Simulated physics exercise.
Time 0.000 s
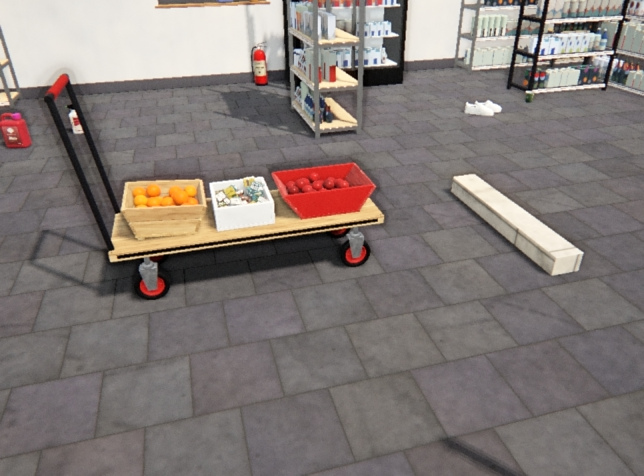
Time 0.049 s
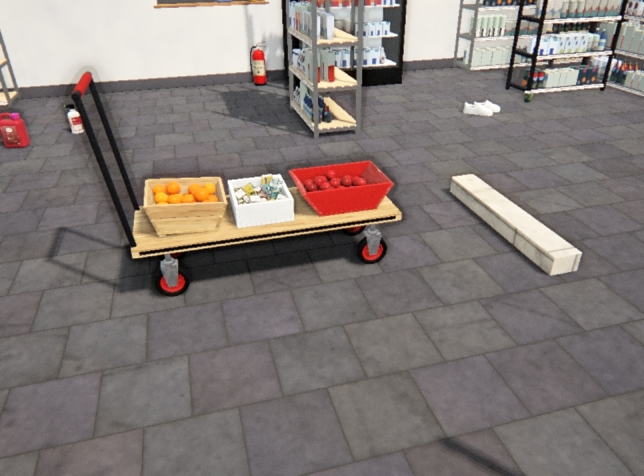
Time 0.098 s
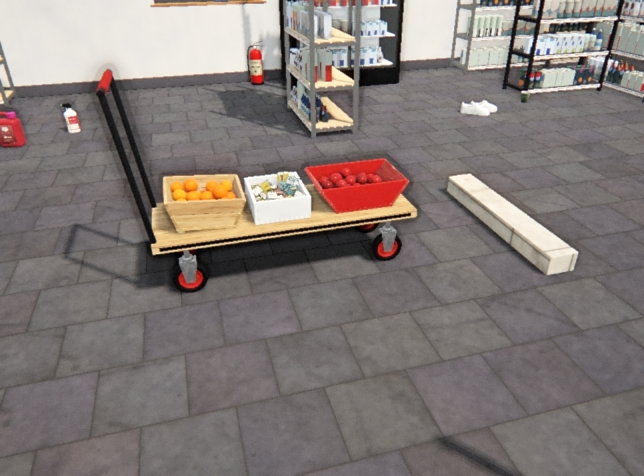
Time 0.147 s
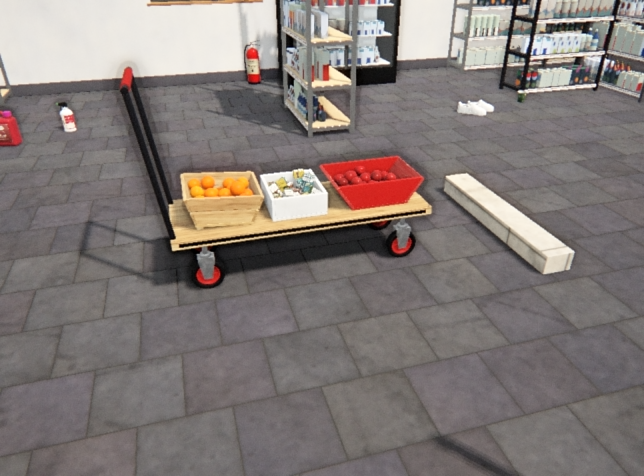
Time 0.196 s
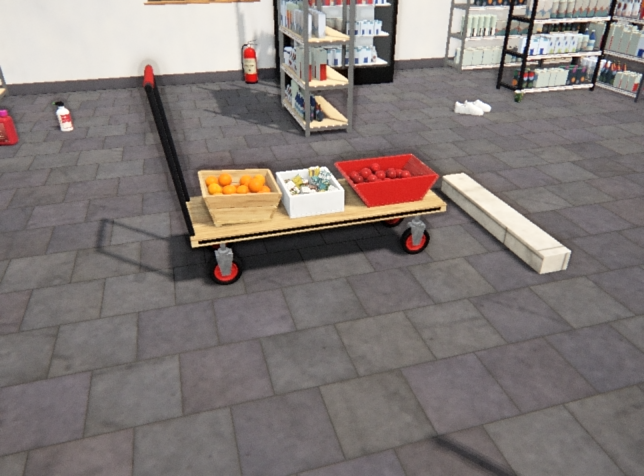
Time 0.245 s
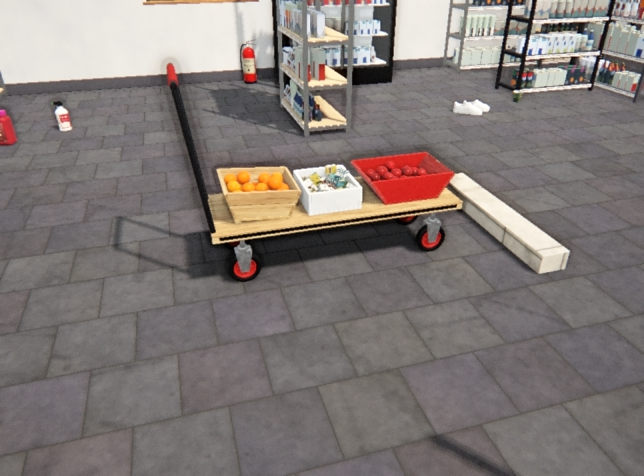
Goods trolley carrying oranges, small cartons and red apples in three crates rolling slowly right across a grey tiled shop floor.
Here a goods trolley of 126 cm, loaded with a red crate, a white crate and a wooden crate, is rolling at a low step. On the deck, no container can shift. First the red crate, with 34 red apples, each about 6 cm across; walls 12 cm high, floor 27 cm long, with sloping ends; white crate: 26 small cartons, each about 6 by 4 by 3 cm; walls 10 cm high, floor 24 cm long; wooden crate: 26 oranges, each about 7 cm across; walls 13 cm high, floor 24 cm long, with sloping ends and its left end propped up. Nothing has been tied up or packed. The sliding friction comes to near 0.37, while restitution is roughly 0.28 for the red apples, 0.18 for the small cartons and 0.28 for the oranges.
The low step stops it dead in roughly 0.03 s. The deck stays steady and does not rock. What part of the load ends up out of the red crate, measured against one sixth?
The red crate loses less than one sixth of its load.
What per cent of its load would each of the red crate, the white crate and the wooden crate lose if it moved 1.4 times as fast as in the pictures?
Red crate 20, white crate 10, wooden crate 10 per cent.
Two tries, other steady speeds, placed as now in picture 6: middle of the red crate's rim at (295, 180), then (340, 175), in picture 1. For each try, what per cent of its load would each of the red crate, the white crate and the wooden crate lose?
Red crate: 20 / 0 percent; white crate: 10 / 0 percent; wooden crate: 10 / 0 percent.
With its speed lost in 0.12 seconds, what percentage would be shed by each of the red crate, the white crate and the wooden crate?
Then red crate 0, white crate 10, wooden crate 0 per cent.
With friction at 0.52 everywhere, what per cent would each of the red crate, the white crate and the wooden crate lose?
In that case red crate 10, white crate 0, wooden crate 10 per cent.
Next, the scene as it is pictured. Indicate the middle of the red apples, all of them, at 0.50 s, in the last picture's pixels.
Middle: About (473, 166) px.
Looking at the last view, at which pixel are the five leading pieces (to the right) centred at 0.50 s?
Somewhere near pixel (487, 161).
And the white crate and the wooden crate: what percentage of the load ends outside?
Lost: White crate 10, wooden crate 10 per cent.
After 0.40 s, the wheels strike.
After 0.50 s, red crate 34 in, 0 out, white crate 26 in, 0 out and wooden crate 26 in, 0 out.
After 0.62 s, red crate 33 in, 1 out, white crate 24 in, 2 out and wooden crate 24 in, 2 out.
After 0.85 s, red crate 32 in, 2 out, white crate 24 in, 2 out and wooden crate 24 in, 2 out.
Final count (at 1.36 s), red crate 32 in, 2 out, white crate 24 in, 2 out and wooden crate 24 in, 2 out. Asked share, 2 of 34, 6 per cent.
